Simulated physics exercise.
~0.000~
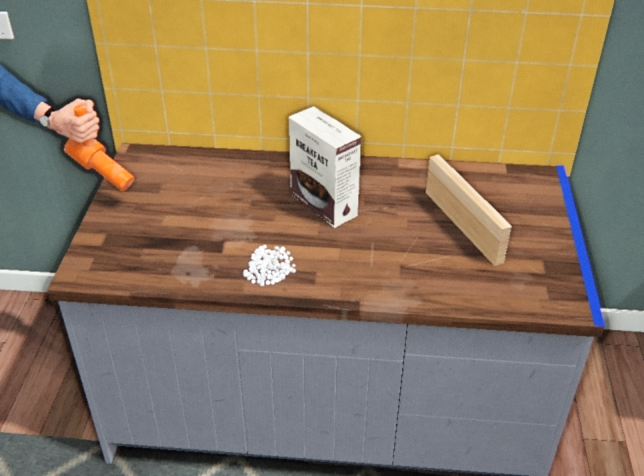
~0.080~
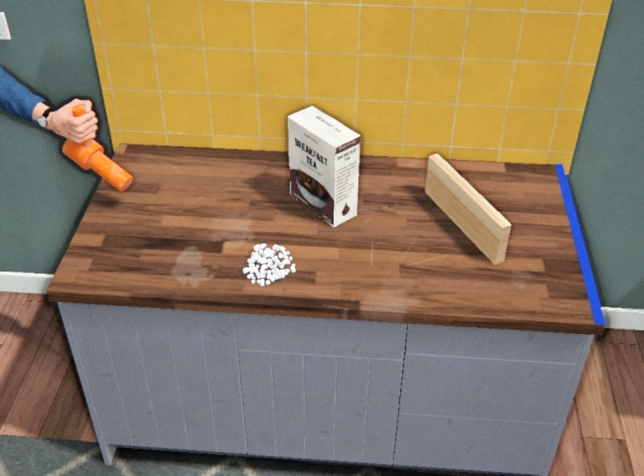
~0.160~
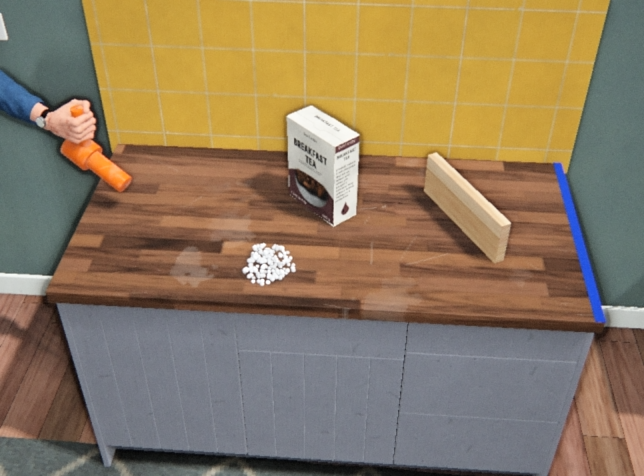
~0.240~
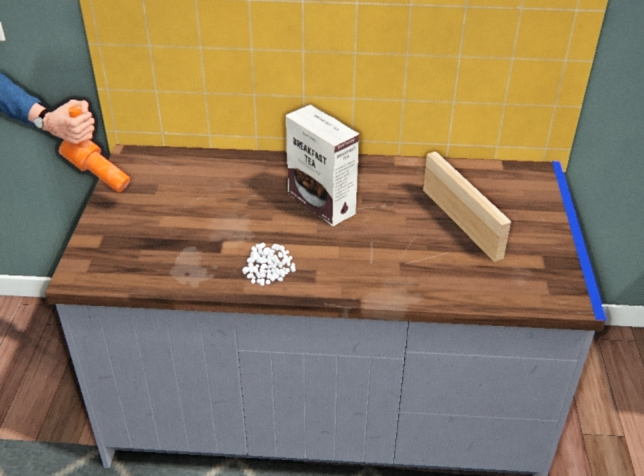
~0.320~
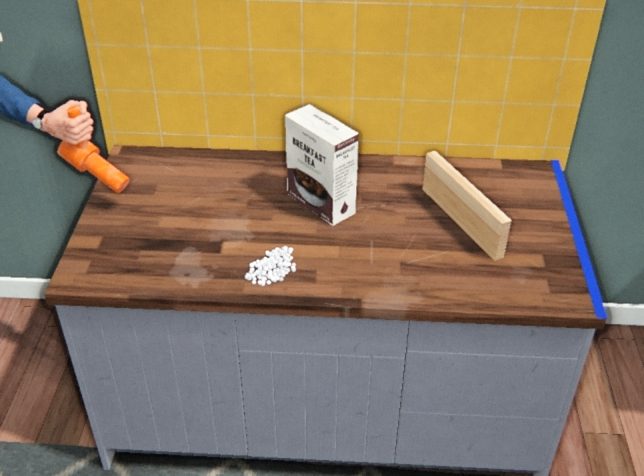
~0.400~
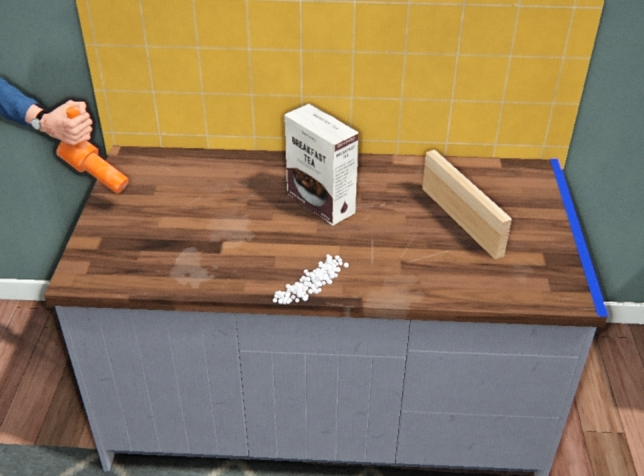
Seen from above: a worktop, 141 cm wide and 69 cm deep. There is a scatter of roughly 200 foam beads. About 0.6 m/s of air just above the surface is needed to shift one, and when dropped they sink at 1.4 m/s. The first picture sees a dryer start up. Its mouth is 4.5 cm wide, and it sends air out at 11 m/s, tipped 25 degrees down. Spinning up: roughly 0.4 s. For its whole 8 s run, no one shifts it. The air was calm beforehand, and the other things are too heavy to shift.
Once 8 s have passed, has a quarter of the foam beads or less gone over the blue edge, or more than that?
Not above a quarter.
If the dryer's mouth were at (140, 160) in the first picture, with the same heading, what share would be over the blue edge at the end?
I'd expect close to 0 per cent.
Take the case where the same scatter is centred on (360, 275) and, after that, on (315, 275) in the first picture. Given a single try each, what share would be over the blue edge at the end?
It goes 40 % first, then 15 %.
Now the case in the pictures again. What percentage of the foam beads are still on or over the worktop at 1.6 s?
I'd put it near 0 per cent.
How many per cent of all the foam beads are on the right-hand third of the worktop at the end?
About 0 %.
After 1.6 s, 6 % are over the blue edge; 100 % have settled or left.
After 2.6 s, 6 % are over the blue edge; 100 % have settled or left.
After 4.4 s, 6 % are over the blue edge; 100 % have settled or left.
After 8.0 s, at the end, 6 % are over the blue edge.
